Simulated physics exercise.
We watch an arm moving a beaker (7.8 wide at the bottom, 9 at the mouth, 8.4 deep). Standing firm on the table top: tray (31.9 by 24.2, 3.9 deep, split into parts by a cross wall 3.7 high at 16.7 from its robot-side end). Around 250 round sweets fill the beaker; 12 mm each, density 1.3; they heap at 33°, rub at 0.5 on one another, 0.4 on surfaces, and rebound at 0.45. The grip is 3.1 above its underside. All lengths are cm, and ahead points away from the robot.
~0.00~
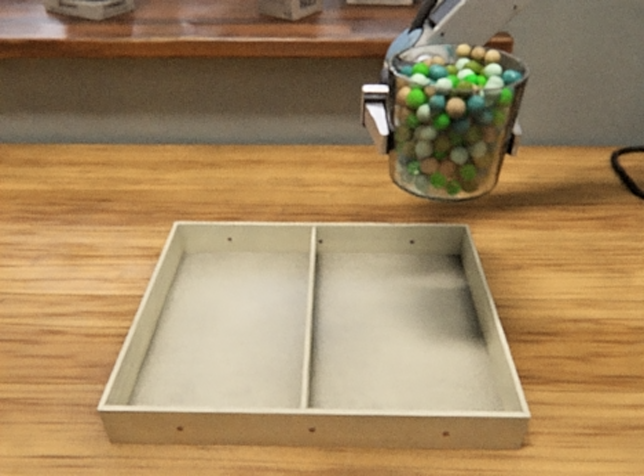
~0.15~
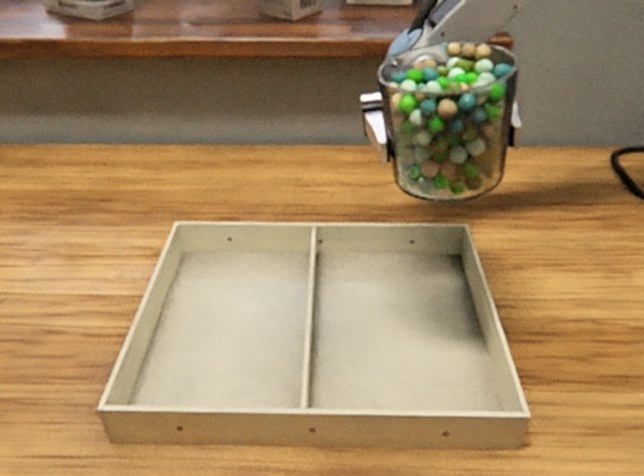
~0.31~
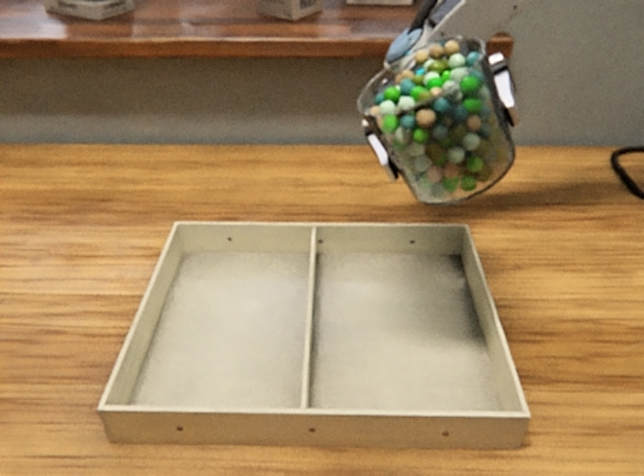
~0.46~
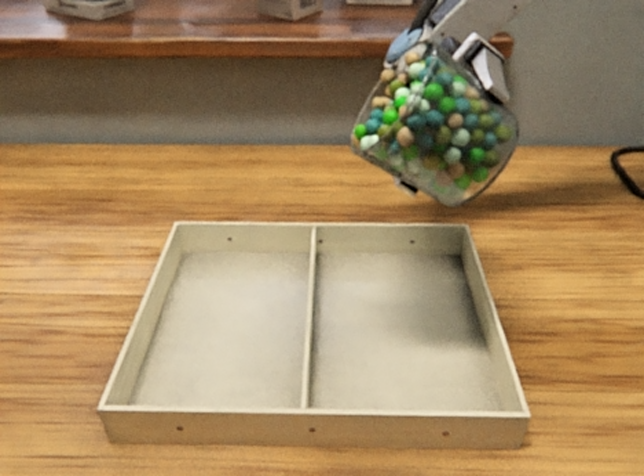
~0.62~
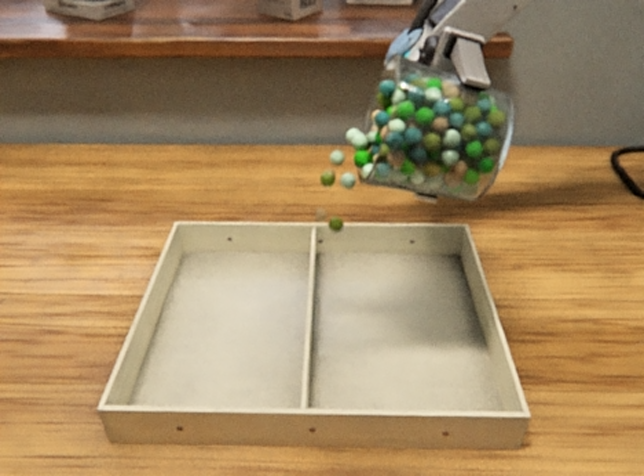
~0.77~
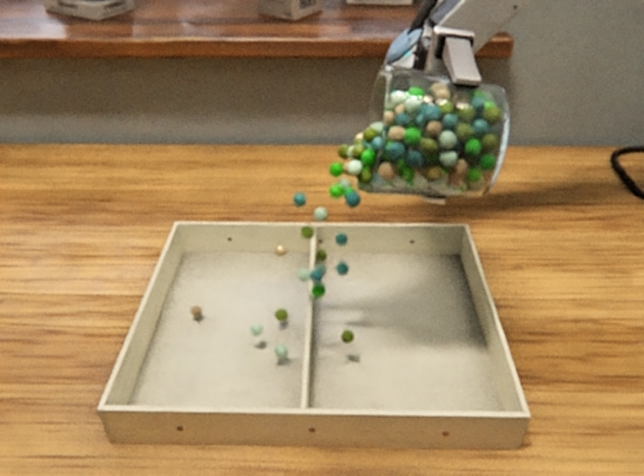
A robotic arm holds a clear beaker full of colorful round sweets above a divided tray on a wooden table, then tilts it steadily to the left. As the beaker nears horizontal, a few sweets slip over its rim, then more tumble down around the divider, with some landing in both compartments.
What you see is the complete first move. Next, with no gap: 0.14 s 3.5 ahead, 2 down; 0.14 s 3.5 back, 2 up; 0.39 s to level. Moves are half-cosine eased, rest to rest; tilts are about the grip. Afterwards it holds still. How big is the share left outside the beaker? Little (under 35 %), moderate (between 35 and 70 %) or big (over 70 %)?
Share outside the beaker: Moderate (between 35 and 70 %).
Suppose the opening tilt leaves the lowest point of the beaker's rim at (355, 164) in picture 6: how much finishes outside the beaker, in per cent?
About 25 per cent.
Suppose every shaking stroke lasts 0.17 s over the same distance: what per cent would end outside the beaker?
Then about 45 per cent.
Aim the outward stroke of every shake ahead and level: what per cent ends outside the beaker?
Some 60 per cent.
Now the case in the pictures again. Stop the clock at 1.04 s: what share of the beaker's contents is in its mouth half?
Roughly 55 per cent.
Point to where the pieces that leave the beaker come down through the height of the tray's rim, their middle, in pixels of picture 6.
Near (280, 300).
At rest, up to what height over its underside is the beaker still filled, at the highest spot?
About 7.5 cm.
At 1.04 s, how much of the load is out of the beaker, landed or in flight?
Near 40 per cent so far.
After 1.04 s, tilted 83° forward, highest piece 22 above the table; 150 in the beaker, 40 in the far-side part, 11 in the robot-side part, 49 in flight or on a rim.
After 1.31 s, tilted 22° forward, highest piece 25 above the table; 127 in the beaker, 88 in the far-side part, 32 in the robot-side part, 3 in flight or on a rim.
After 1.64 s, level, highest piece 25 above the table; 126 in the beaker, 90 in the far-side part, 34 in the robot-side part.
After 2.69 s, level, highest piece 25 above the table; 126 in the beaker, 90 in the far-side part, 34 in the robot-side part.
In the end, 126 in the beaker, 90 in the far-side part, 34 in the robot-side part. That is 50 % outside the beaker.
